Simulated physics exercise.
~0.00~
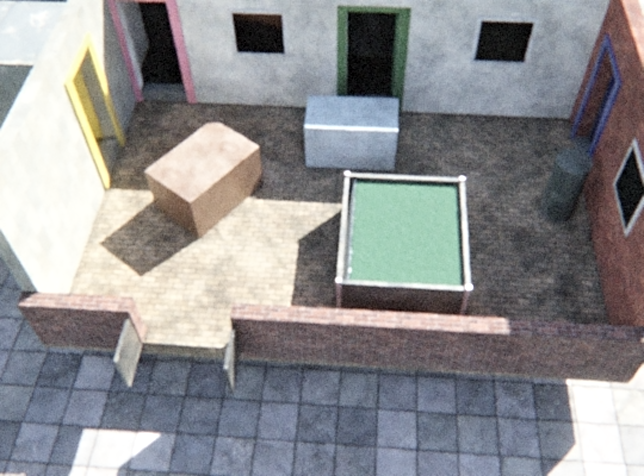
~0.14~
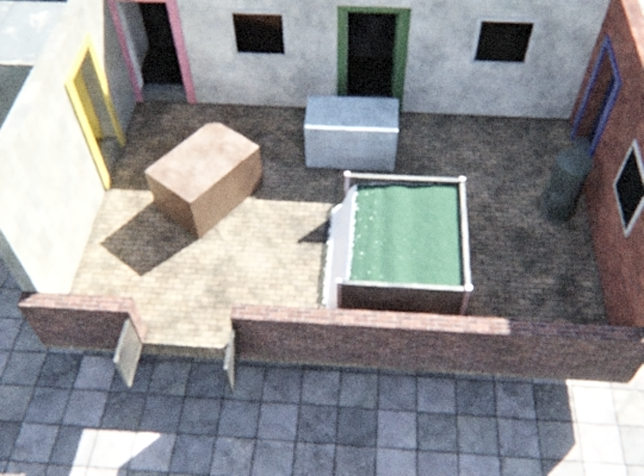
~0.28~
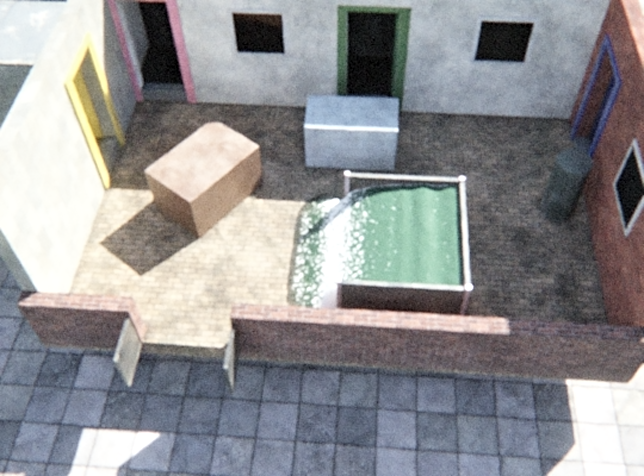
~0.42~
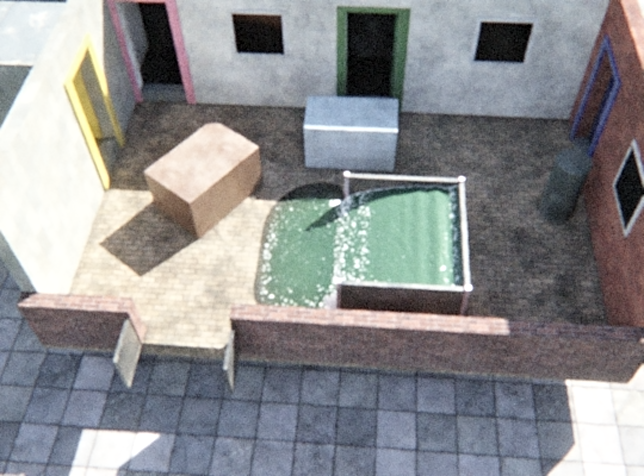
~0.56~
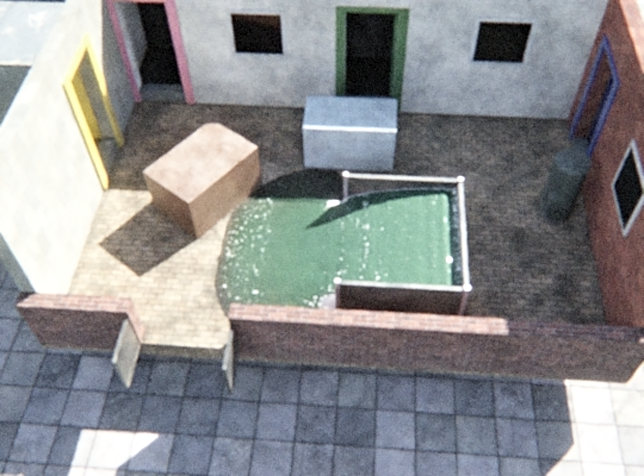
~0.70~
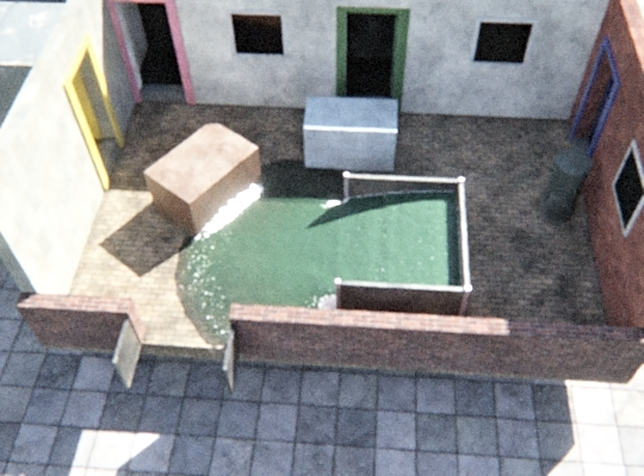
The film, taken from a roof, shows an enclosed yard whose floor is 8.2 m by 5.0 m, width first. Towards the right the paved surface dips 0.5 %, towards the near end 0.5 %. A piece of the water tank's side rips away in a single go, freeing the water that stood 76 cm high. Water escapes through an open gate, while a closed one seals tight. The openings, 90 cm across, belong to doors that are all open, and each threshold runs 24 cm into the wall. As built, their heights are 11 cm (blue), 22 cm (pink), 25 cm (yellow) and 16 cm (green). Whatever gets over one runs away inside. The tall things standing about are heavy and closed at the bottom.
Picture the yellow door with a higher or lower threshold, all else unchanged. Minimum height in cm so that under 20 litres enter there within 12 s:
6 cm.
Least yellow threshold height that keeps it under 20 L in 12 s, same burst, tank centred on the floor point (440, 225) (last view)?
15 cm, give or take.
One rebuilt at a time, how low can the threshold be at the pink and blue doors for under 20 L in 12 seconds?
You'd want some 21 cm at pink and some 7.0 cm at blue.
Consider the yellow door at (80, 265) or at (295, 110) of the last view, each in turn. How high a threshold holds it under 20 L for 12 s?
30 and 11.0 cm.
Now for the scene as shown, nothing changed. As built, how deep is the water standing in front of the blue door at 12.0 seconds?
Depth: Near 7.5 cm.
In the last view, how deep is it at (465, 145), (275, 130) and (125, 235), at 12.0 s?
Some 2, 5 and 4 cm.
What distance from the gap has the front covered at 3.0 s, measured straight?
Distance from gap: Approx. 5.4 m.
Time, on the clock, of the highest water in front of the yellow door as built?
Peak time: About 4.5 s.
After 1.4 s water covers 35 % of the floor, deepest (40 cm) near (233, 228); it has not reached the yellow door.
After 3.0 s water covers 50 % of the floor, deepest (34 cm) near (58, 323); 7 cm at the yellow door, 0 litres in over its 25 cm threshold.
After 12.0 s water covers 90 % of the floor, deepest (11 cm) near (609, 357); 5 cm at the yellow door, 0 litres in over its 25 cm threshold.
At the yellow door as built, the water arrived by 2.1 s and peaked near 11 cm at 4.6 s.
Run again over the same 12 s with other heights there, 28 litres in over 5 cm, 14 litres over 6.5 cm. The limit of 20 litres is kept from about 6 cm up.
